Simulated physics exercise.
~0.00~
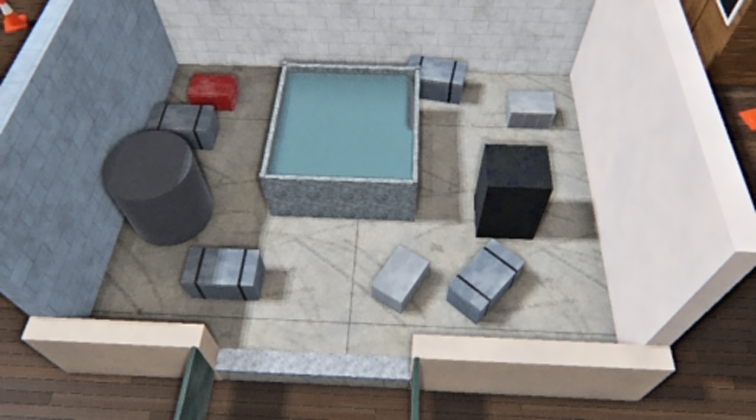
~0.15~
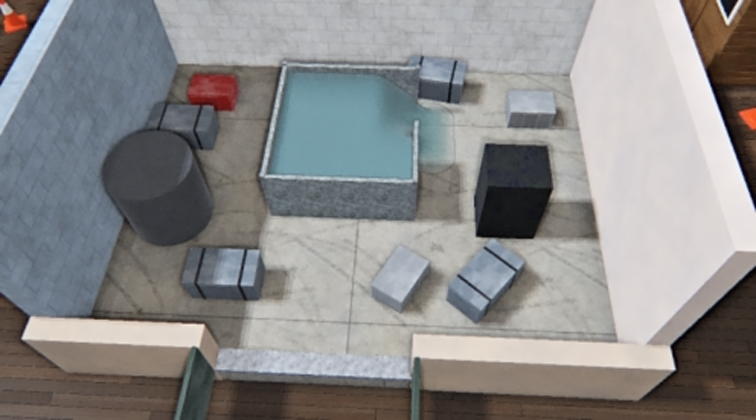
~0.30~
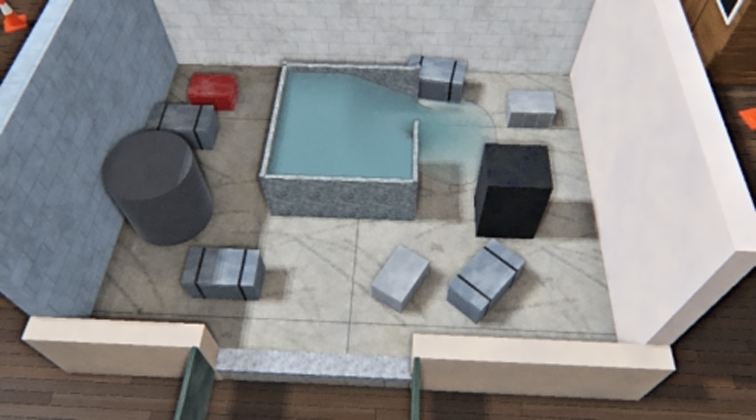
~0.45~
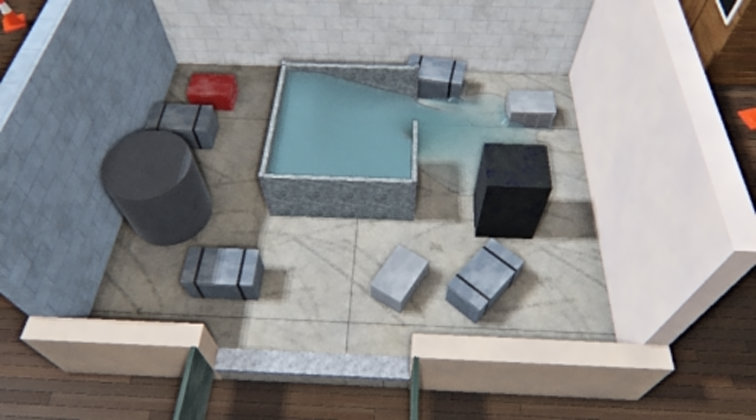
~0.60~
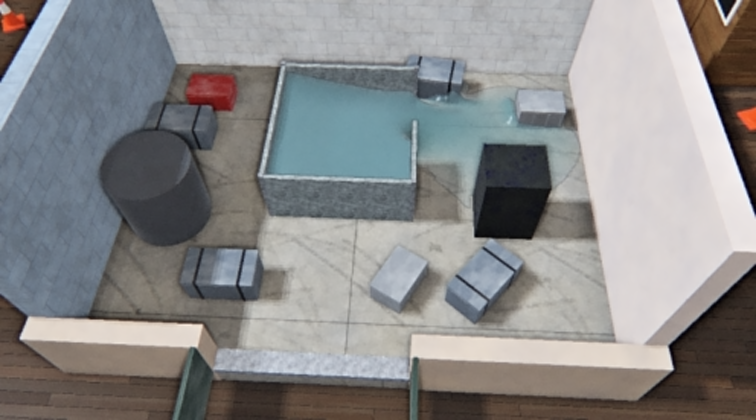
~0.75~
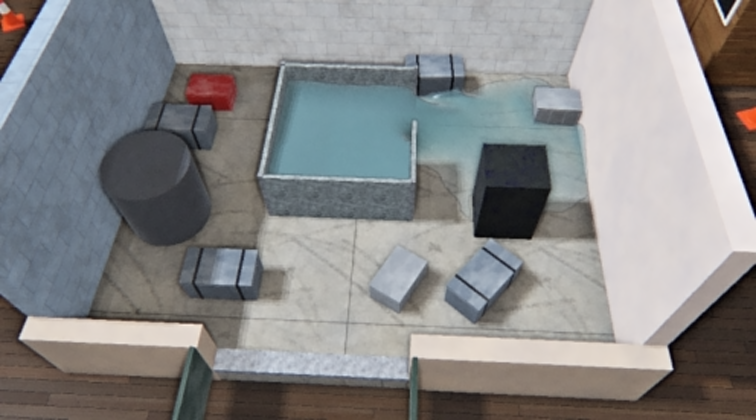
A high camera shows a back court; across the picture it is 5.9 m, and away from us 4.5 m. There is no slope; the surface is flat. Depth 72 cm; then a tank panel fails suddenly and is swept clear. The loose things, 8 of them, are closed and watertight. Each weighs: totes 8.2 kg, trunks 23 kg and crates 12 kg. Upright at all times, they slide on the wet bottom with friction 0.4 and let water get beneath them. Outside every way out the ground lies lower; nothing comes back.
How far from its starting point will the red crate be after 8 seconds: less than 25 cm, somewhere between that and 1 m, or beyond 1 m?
Between 25 cm and 1 m.
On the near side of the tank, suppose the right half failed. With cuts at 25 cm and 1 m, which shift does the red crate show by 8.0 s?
Result: The red crate remains where it was.
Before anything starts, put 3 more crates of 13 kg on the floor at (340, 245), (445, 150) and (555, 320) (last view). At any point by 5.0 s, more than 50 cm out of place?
Within it, beyond it, beyond it.
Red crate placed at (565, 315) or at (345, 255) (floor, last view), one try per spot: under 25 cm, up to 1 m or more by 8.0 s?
In that order: It goes a long way; it goes a long way.
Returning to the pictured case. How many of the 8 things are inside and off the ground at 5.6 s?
5 at that moment.
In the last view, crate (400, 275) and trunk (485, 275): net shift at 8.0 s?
Lab note - net shifts in turn: 250 cm; 60 cm.
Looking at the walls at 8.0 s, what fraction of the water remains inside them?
96 %.
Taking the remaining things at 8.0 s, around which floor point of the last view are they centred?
The average lands around (233, 200).
After 1.6 s the red crate is near (209, 85), 0.0 m from its start, aground; 0 of 8 are out; 1 afloat.
After 3.6 s the red crate is near (209, 85), 0.0 m from its start, aground; 0 of 8 are out; 1 afloat.
After 5.6 s the red crate is near (174, 93), 0.5 m from its start, afloat; 0 of 8 are out; 5 afloat.
After 8.0 s the red crate is near (181, 108), 0.6 m from its start, afloat; 0 of 8 are out; 8 afloat.
